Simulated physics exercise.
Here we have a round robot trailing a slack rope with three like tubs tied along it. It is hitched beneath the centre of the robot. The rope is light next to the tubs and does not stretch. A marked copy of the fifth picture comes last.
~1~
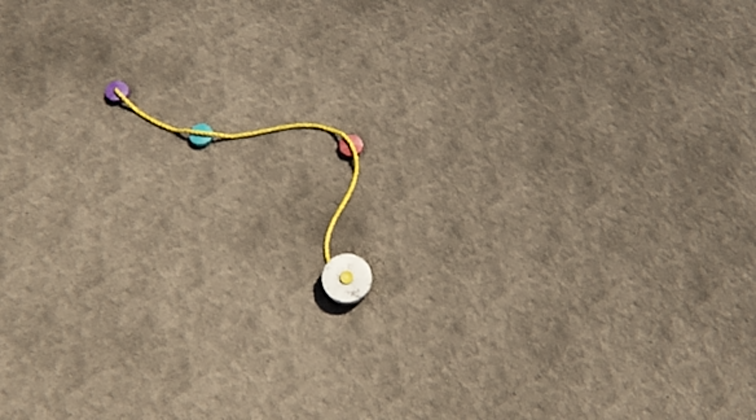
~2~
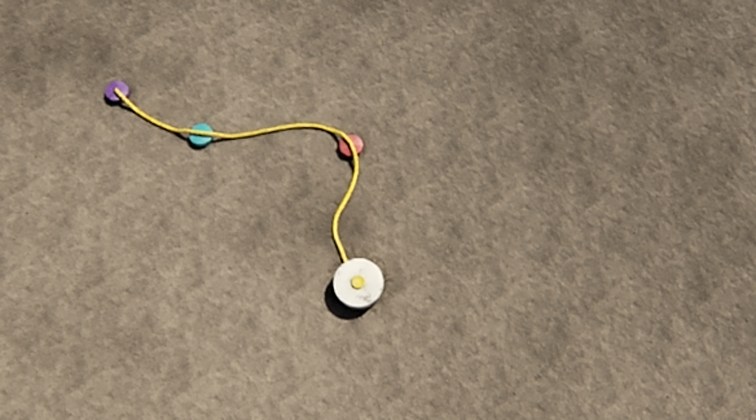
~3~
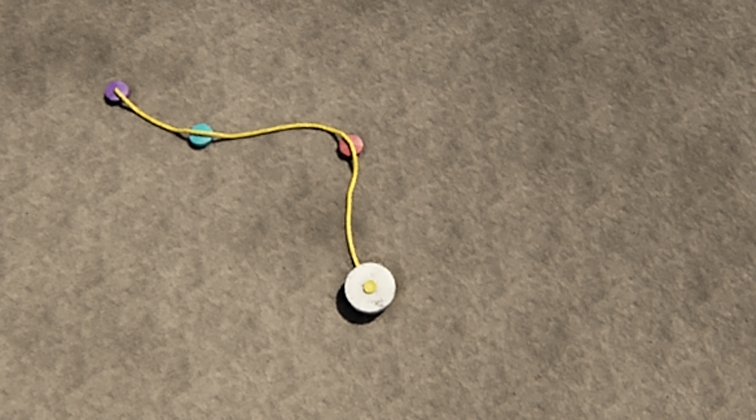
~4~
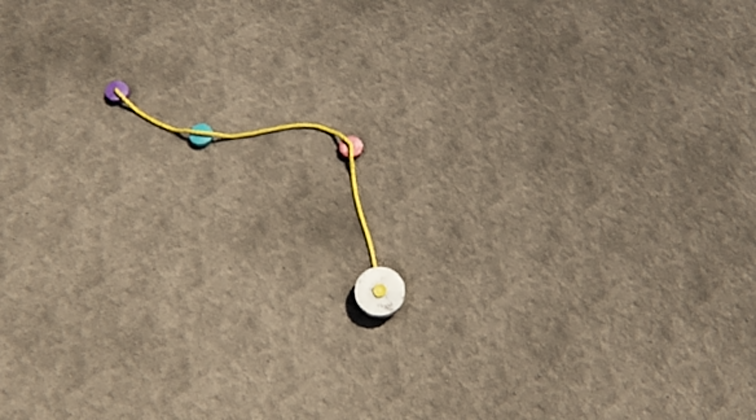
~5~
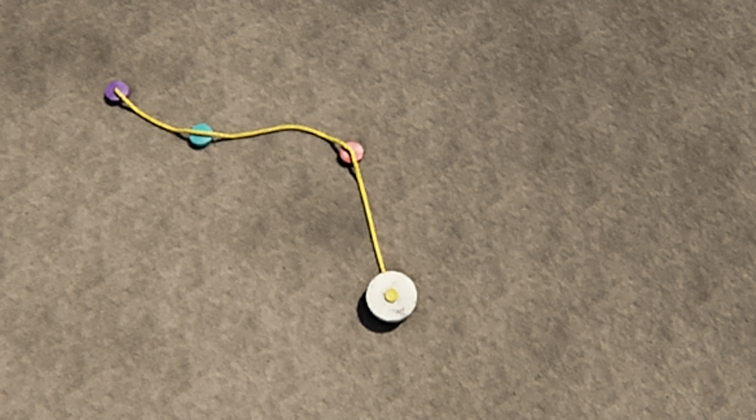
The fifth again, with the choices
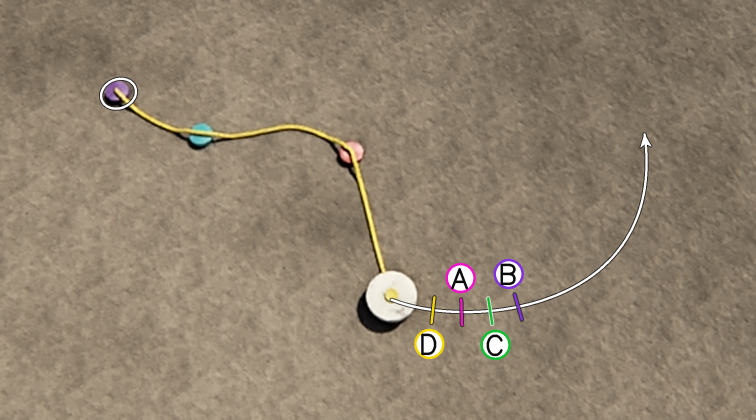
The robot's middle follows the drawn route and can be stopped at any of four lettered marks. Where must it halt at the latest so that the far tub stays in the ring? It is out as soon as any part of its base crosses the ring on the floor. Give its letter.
A is the last safe stop.
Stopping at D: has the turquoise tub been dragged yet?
No.
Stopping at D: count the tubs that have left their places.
One.
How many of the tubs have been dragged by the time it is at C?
By then, three.
On the marked copy, A at (462, 312); B at (518, 307); C at (490, 311); D at (433, 310); the ring at (119, 94); the route from (391, 300) via (585, 280) to (645, 134).
Following A. Soon after the start, robot (415, 305); purple tub (117, 92); turquoise tub (201, 135); red tub (353, 165).
Later, robot (440, 309); purple tub (117, 92); turquoise tub (201, 135); red tub (353, 179).
In the end, robot (463, 310); purple tub (118, 92); turquoise tub (204, 136); red tub (348, 198); the ringed tub at the far end is still in its ring.
As for the rest, B drags the last tub to (146, 106); C drags the last tub to (130, 98); D is safe but short.
